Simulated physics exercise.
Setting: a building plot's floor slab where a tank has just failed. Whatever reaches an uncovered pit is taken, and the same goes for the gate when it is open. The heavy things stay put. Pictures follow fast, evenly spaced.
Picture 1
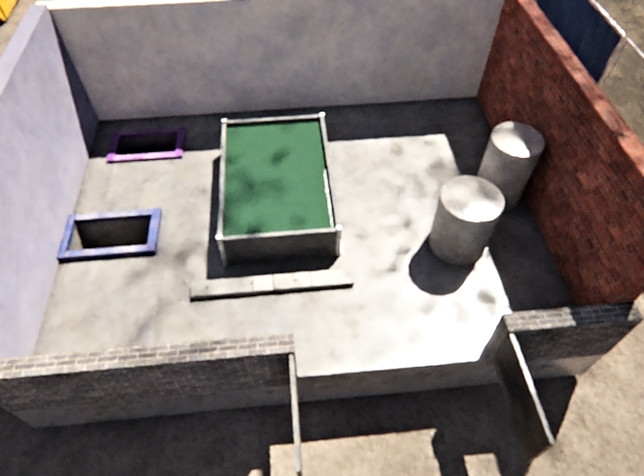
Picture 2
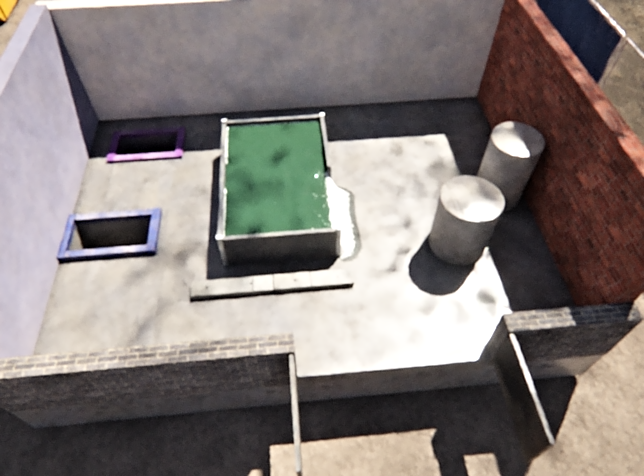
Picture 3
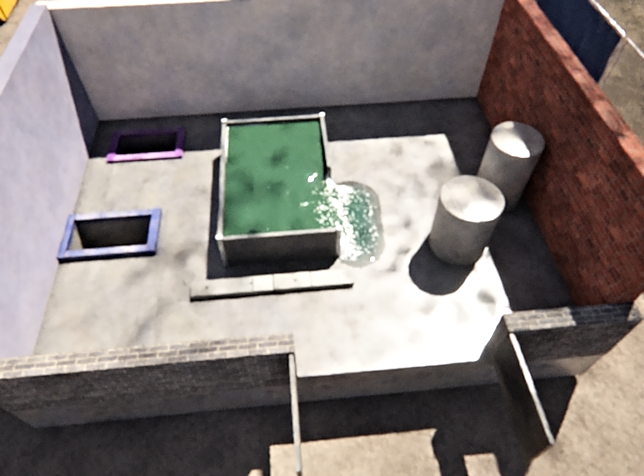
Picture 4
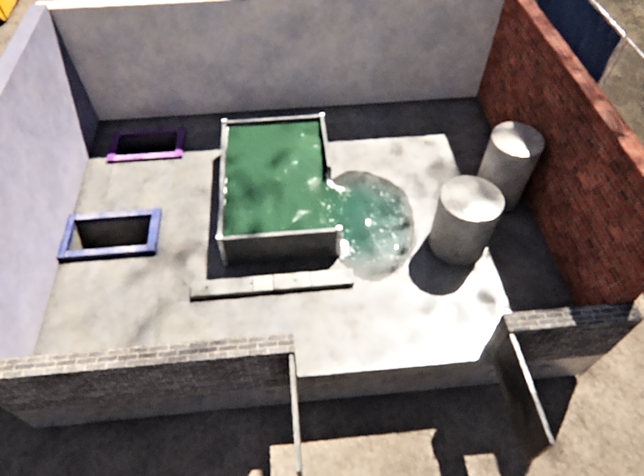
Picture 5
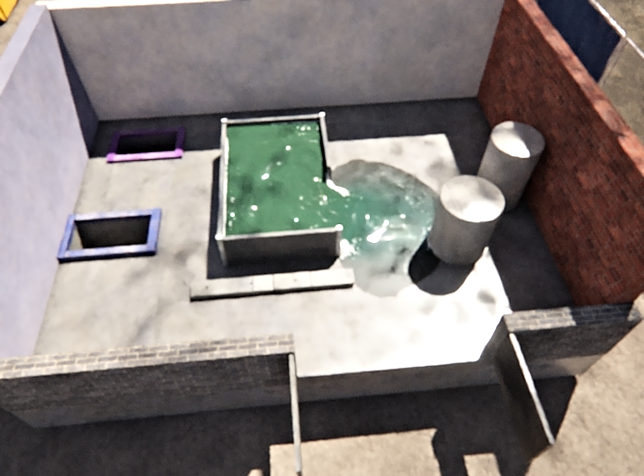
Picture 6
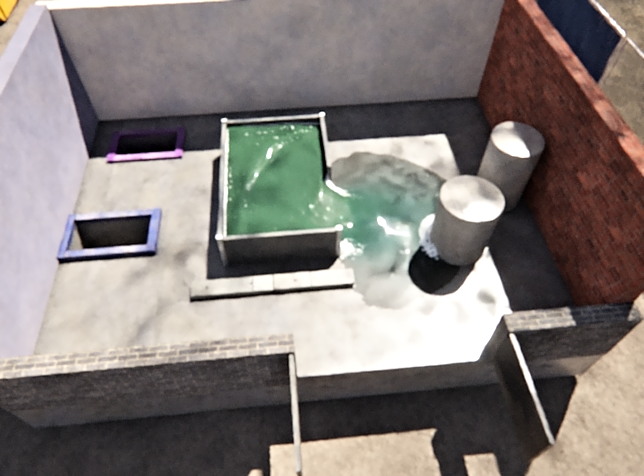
On a walled concrete building plot, green water pours from the right side of a tank and spreads around a grey cylinder.
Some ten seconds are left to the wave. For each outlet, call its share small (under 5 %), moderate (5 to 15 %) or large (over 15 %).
The gate - large, the purple pit - small, the blue pit - small.
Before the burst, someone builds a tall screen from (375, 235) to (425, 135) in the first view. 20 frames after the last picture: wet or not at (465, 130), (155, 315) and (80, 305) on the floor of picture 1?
Taken in turn, the three points are soaked, unsoaked and unsoaked.
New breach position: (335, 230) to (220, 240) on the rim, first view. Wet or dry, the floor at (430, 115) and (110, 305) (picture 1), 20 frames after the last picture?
The first ends up unsoaked, the second ends up soaked.
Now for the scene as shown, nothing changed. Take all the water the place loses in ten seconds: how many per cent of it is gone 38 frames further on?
My estimate is roughly 55 percent.
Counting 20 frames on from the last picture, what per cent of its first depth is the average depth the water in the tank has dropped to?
Around 38 percent, give or take.
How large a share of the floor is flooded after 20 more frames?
Share estimate: About 40 per cent.
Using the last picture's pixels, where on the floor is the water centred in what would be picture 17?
About (349, 211) in the last view.
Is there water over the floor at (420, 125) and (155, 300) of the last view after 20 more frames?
Readings, in sequence: Waterlogged then unreached.
A moment on, water covers 25 % of the floor; the gate 0 %, the purple pit 0 %, the blue pit 0 %.
Next, water covers 30 % of the floor; the gate 2 %, the purple pit 0 %, the blue pit 0 %.
Then, water covers 40 % of the floor; the gate 8 %, the purple pit 0 %, the blue pit 0 %.
Later, water covers 55 % of the floor; the gate 18 %, the purple pit 0 %, the blue pit 0 %.
In the end, water covers 65 % of the floor; the gate 31 %, the purple pit 2 %, the blue pit 0 %.
